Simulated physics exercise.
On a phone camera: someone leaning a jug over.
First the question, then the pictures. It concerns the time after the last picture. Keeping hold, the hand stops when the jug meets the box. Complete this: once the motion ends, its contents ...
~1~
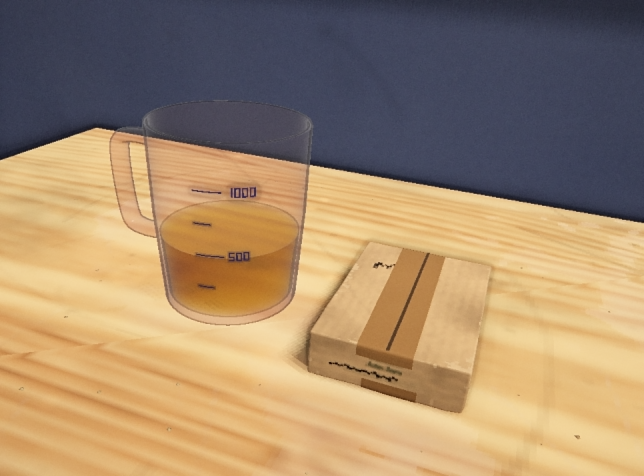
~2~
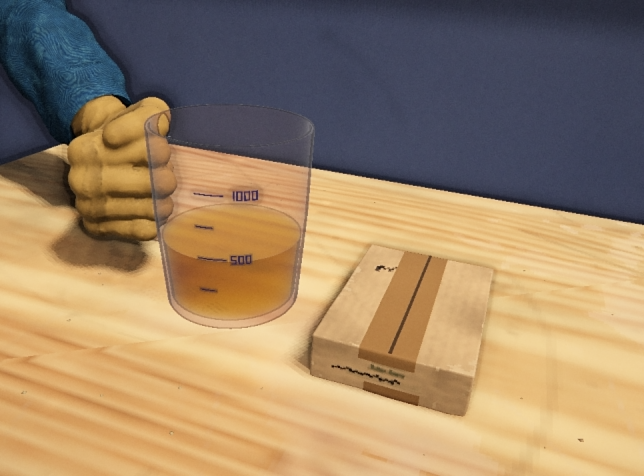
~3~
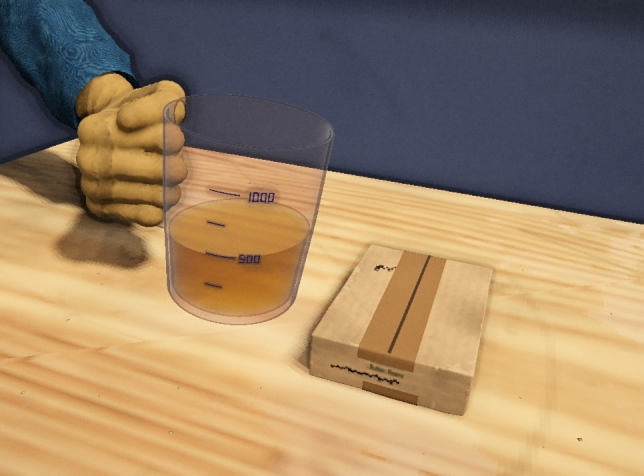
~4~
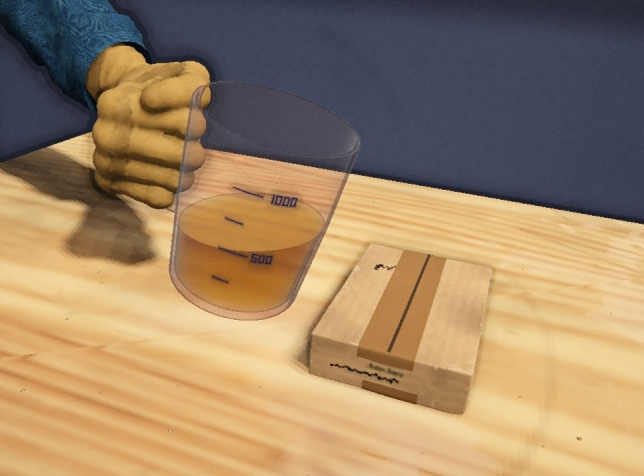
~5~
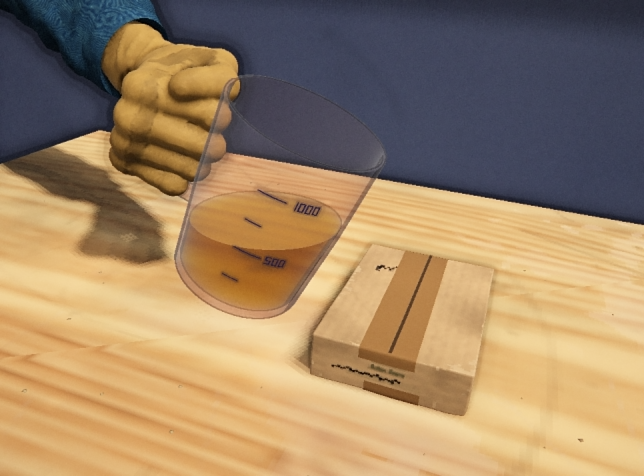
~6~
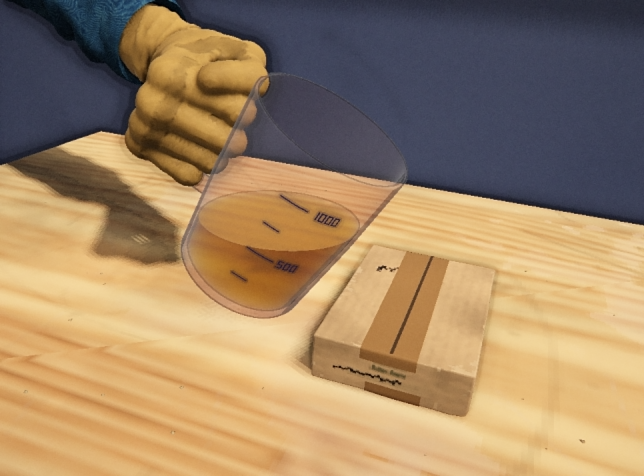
Its contents are all still in.
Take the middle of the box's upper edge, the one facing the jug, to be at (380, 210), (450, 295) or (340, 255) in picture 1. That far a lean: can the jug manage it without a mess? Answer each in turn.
First try it keeps every drop, second it brims over, third it keeps every drop.
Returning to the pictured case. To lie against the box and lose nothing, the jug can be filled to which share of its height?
It can be filled to around 60 %.
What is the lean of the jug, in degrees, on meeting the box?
45 degrees.
A moment on, the jug leans by about 35°; all is still inside.
Further on, the jug leans by about 45°; all is still inside.
When it is over, the jug leans by about 45°, against the box; all is still inside.
